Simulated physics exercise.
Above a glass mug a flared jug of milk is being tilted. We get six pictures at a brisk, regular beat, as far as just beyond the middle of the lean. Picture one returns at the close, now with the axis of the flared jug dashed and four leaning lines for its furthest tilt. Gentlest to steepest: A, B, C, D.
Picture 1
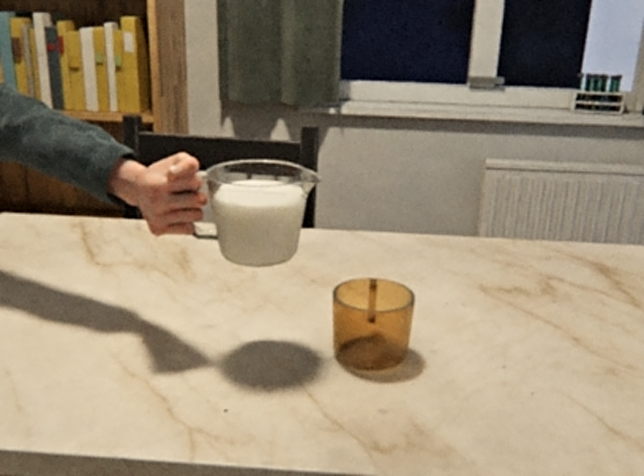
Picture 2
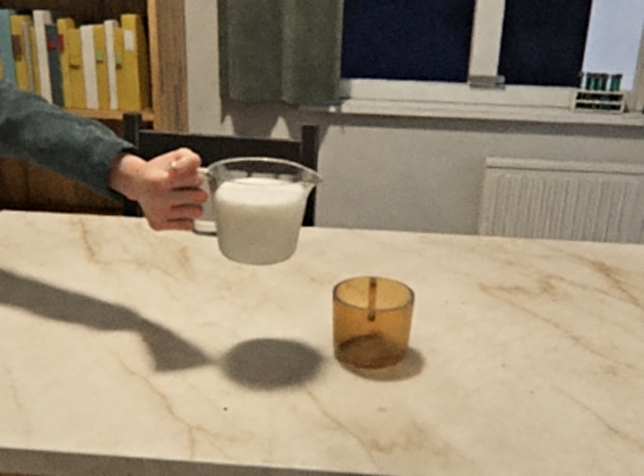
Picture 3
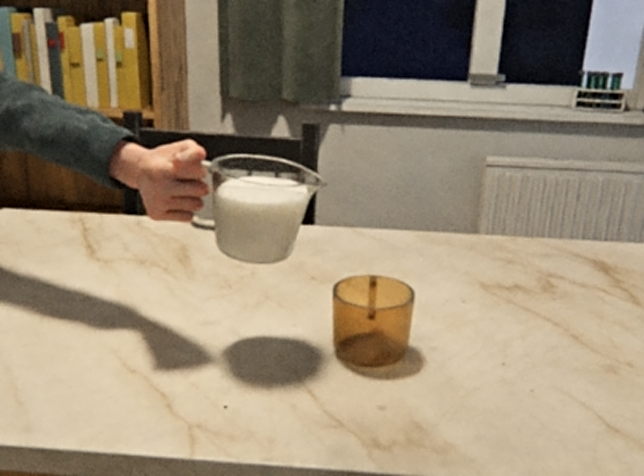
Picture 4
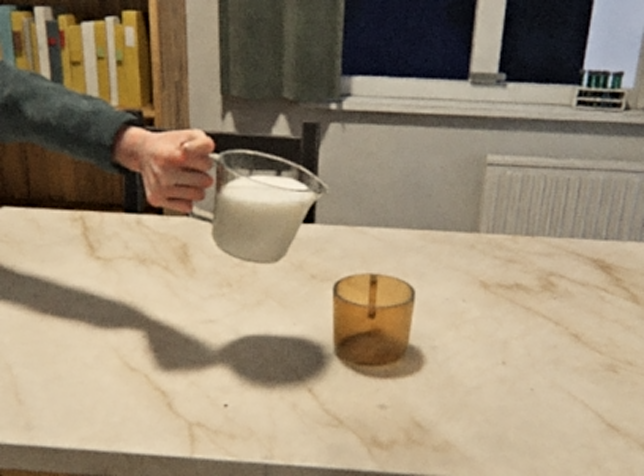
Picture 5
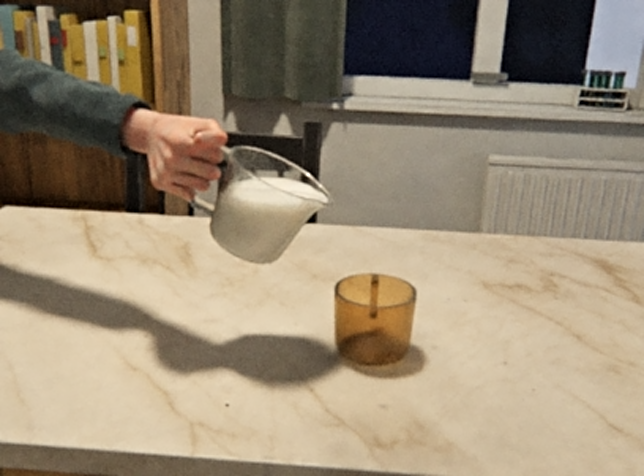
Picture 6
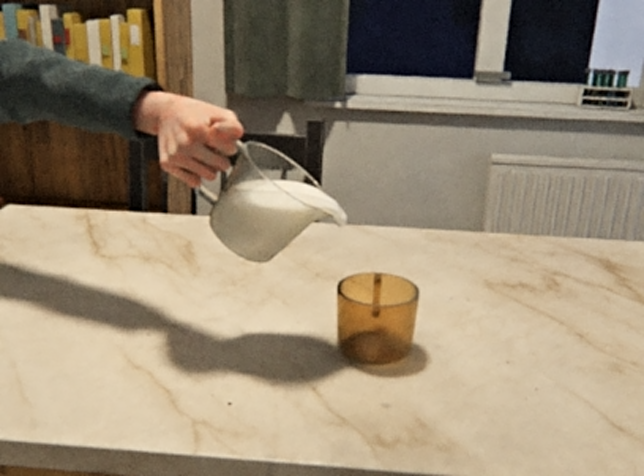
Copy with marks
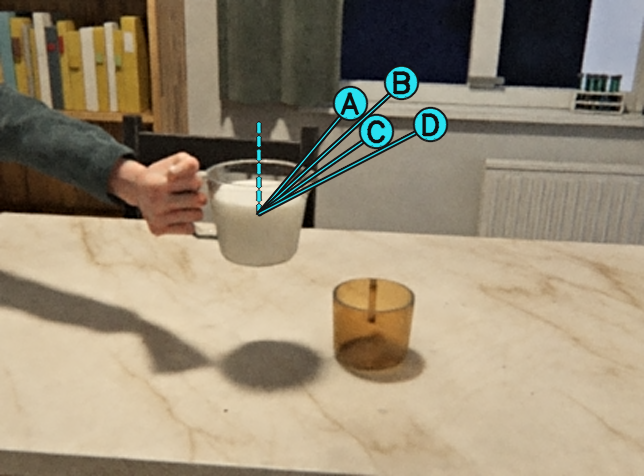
A flared glass jug of milk, held by a hand reaching in from the left, hung upright above an amber mug, then tilted steadily rightward until milk just slipped over its lip.
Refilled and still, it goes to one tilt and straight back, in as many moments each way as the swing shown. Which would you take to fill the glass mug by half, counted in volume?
Choose C.
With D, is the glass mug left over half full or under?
Over half.
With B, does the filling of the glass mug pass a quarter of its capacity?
Yes, it does.
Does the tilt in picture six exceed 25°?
Yes.
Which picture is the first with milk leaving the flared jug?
Picture 6.
In cyan, A at (339, 117); B at (389, 94); C at (362, 141); D at (415, 132).
Choosing A, the glass mug ends with about 21 % of what it can hold.
Choosing B, the glass mug ends with about 34 % of what it can hold.
Choosing C, the glass mug ends with about 49 % of what it can hold.
Choosing D, the glass mug ends with about 64 % of what it can hold.
